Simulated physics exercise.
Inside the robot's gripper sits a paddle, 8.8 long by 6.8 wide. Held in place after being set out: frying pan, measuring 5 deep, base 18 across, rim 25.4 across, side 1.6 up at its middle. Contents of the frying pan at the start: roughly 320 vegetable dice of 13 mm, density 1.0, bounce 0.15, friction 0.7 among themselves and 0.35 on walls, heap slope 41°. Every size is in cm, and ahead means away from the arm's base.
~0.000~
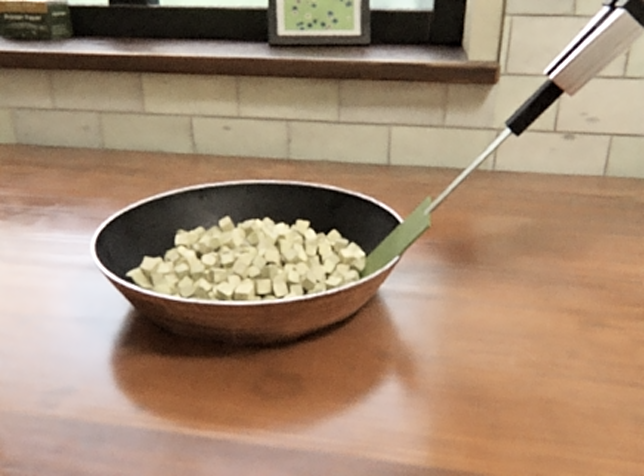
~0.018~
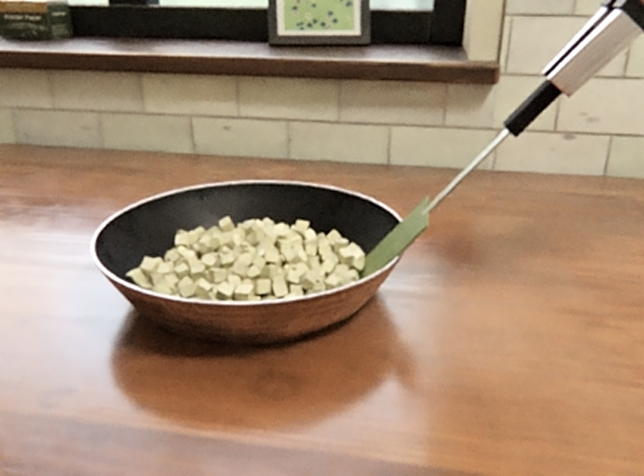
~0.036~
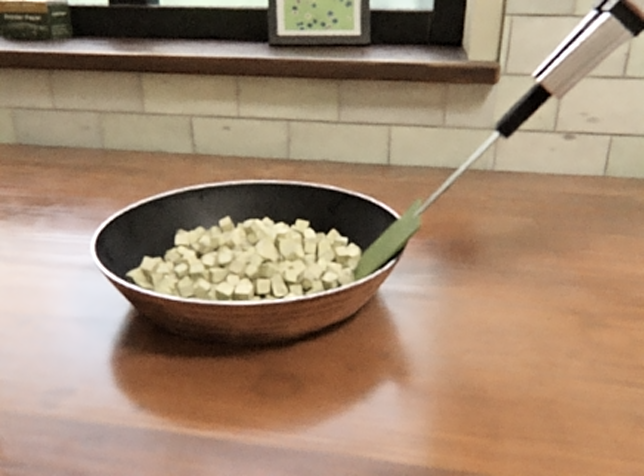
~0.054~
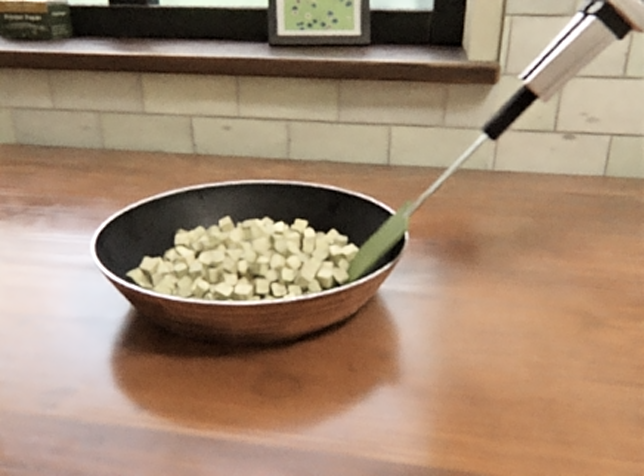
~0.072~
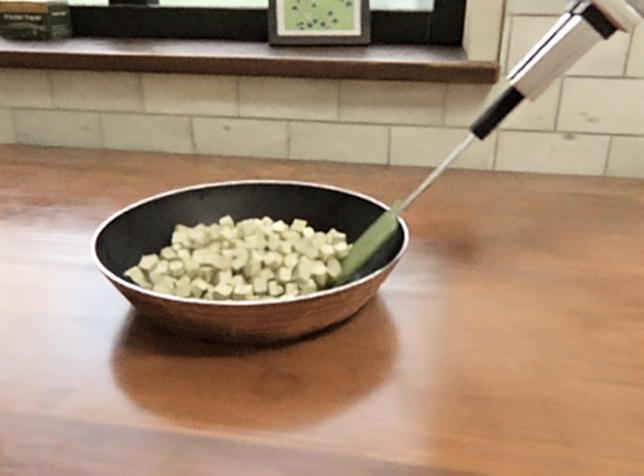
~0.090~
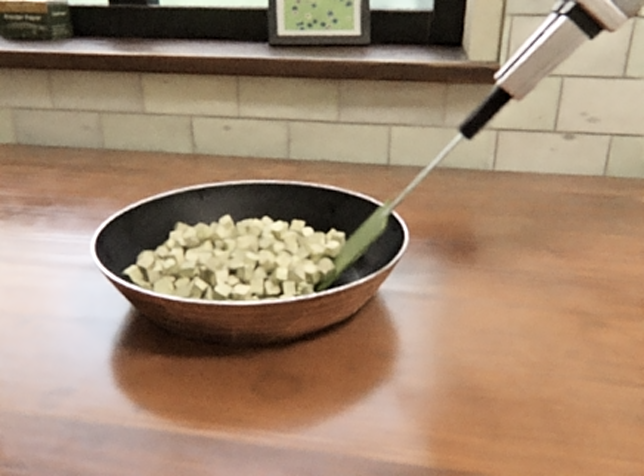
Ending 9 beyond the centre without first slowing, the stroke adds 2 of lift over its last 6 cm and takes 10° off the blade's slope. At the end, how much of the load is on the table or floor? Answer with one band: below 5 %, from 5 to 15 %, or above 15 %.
From 5 to 15 %.
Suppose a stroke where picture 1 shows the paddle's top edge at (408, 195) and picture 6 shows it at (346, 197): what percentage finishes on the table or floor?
My guess would be close to 20 per cent.
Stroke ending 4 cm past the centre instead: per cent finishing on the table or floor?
Changed stop: Approx. 0 %.
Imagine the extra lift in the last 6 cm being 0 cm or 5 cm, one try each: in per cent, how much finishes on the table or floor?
First try about 5 %, second try about 10 %.
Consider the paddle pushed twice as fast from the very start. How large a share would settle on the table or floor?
Estimated result: Some 25 %.
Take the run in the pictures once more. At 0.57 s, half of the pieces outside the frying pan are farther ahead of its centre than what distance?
Some 16 centimetres ahead.
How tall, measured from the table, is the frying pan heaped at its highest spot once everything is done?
Some 7.0 cm above the table.
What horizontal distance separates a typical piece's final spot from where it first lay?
Level distance of roughly 4 cm.
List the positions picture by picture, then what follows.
The first picture shows the paddle top edge at (430, 210), sloping 51°; upper third of the load around (260, 258), from x 135 to 360, top at y 225; 320 in the frying pan.
The second picture shows the paddle top edge at (428, 210), sloping 51°; upper third of the load around (262, 258), from x 135 to 360, top at y 225.
The third picture shows the paddle top edge at (420, 212), sloping 51°; upper third of the load around (263, 258), from x 135 to 355, top at y 225.
The fourth picture shows the paddle top edge at (409, 214), sloping 51°; upper third of the load around (260, 256), from x 135 to 355, top at y 225.
The fifth picture shows the paddle top edge at (398, 213), sloping 51°; upper third of the load around (254, 255), from x 135 to 350, top at y 225.
The sixth picture shows the paddle top edge at (387, 213), sloping 51°; upper third of the load around (248, 256), from x 130 to 350, top at y 225; 320 in the frying pan.
After 0.20 s, sloping 51°, highest piece 5 above the table; 320 in the frying pan.
After 0.32 s, sloping 47°, highest piece 7 above the table; 320 in the frying pan.
After 0.57 s, sloping 41°, highest piece 7 above the table; 291 in the frying pan, 25 on the table or floor, 4 on the blade or in flight.
After 1.62 s, sloping 41°, highest piece 7 above the table; 289 in the frying pan, 31 on the table or floor.
In the end, 289 in the frying pan, 31 on the table or floor. That is 10 % on the table or floor.
